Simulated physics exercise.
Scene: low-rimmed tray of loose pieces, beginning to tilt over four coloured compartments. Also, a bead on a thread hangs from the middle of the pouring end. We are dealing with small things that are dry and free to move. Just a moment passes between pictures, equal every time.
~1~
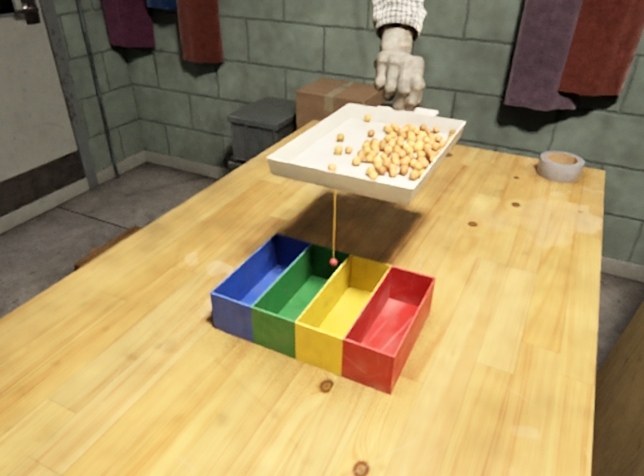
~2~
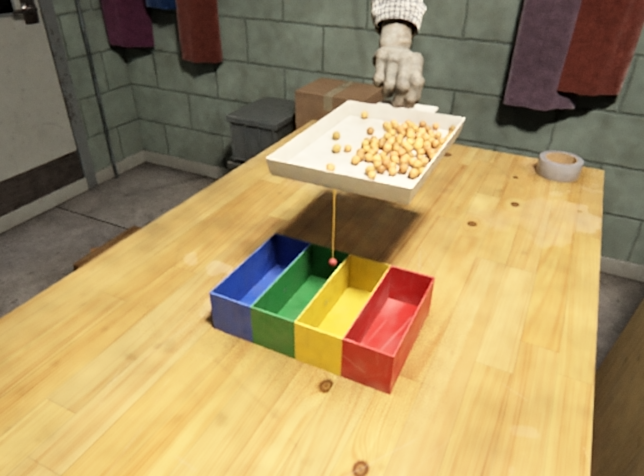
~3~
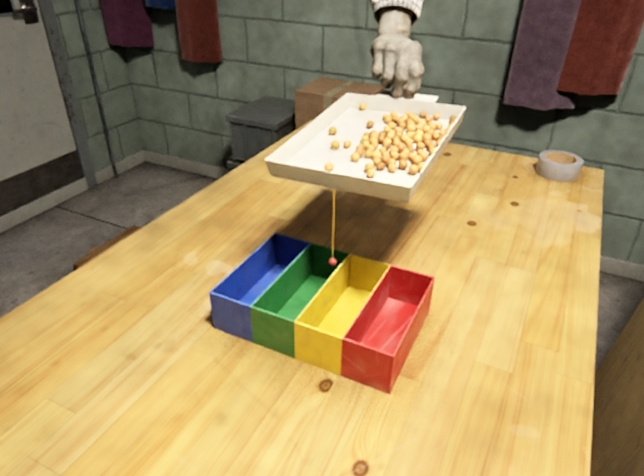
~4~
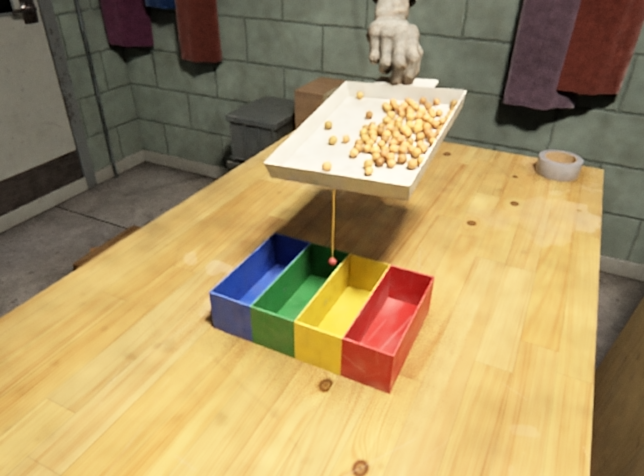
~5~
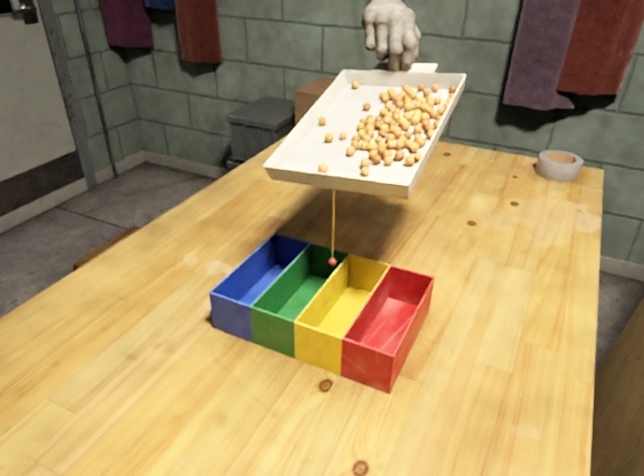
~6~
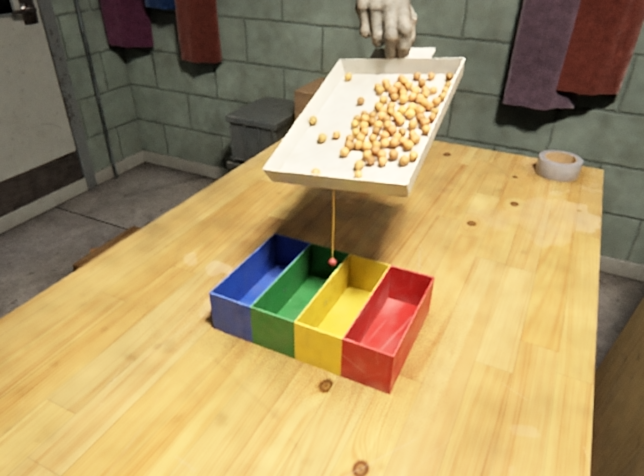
A tray of round wooden beads tilts gradually above four coloured compartments as a hand rises.
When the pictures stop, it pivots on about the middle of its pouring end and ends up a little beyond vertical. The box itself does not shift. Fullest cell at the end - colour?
Blue.
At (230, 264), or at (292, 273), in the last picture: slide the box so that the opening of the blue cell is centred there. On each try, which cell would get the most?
In turn: That green cell; blue.
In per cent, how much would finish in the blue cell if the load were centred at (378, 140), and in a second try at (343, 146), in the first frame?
Roughly 70 per cent, and 70 per cent.
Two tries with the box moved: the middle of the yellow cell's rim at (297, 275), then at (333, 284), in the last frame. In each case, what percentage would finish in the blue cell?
It comes to near 0 per cent the first time and near 50 per cent the second time.
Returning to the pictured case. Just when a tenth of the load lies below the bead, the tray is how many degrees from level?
Angle reached: About 70°.
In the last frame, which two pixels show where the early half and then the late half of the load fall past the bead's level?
It goes through near (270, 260) first, then near (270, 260).
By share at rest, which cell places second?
Second place goes to green.
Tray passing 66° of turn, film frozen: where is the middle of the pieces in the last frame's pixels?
The load is centred near (298, 175).
Just after the last frame, tray tipped steeply; the larger part on the tray; just a few in the green cell; just a few in the blue cell; about a tenth falling or outside the box.
A moment on, tray tipped past a quarter turn; roughly a quarter on the tray; roughly a third in the blue cell; about a tenth in the green cell; roughly a third falling or outside the box.
Further on, tray tipped past a quarter turn; the larger part in the blue cell; roughly a quarter in the green cell; about a tenth falling or outside the box.
When it is over, tray tipped past a quarter turn; the larger part in the blue cell; roughly a quarter in the green cell; not one in the red cell; not one in the yellow cell; about a tenth outside the box.
